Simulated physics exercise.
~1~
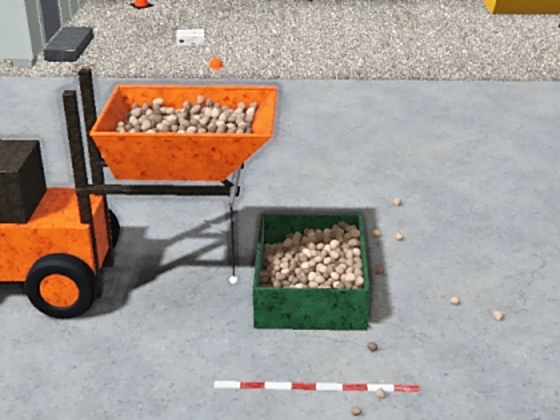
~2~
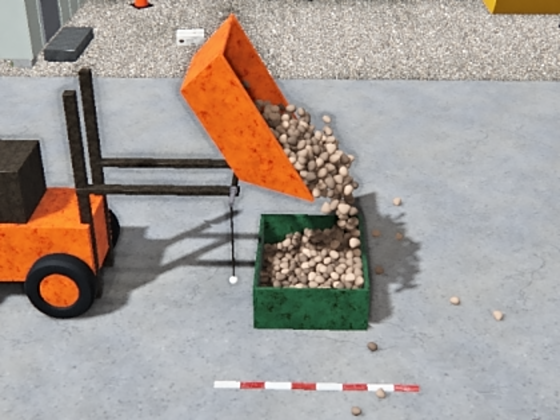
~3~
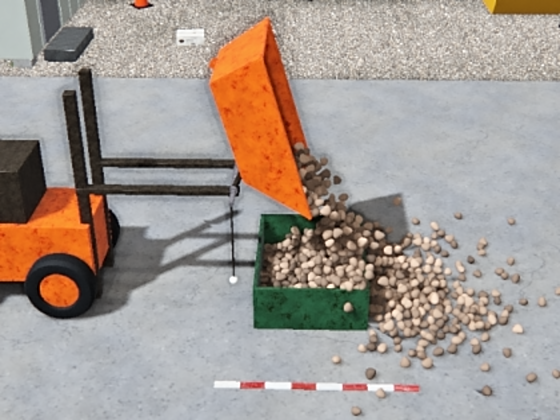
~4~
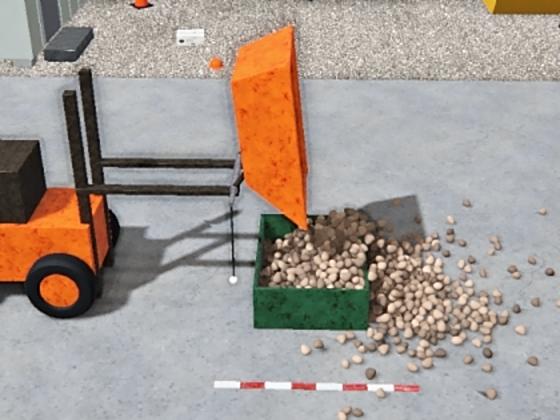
Orange skip on a forklift tipping steeply, pouring round stones into an already filled green bin, many spilling across the floor rightward.
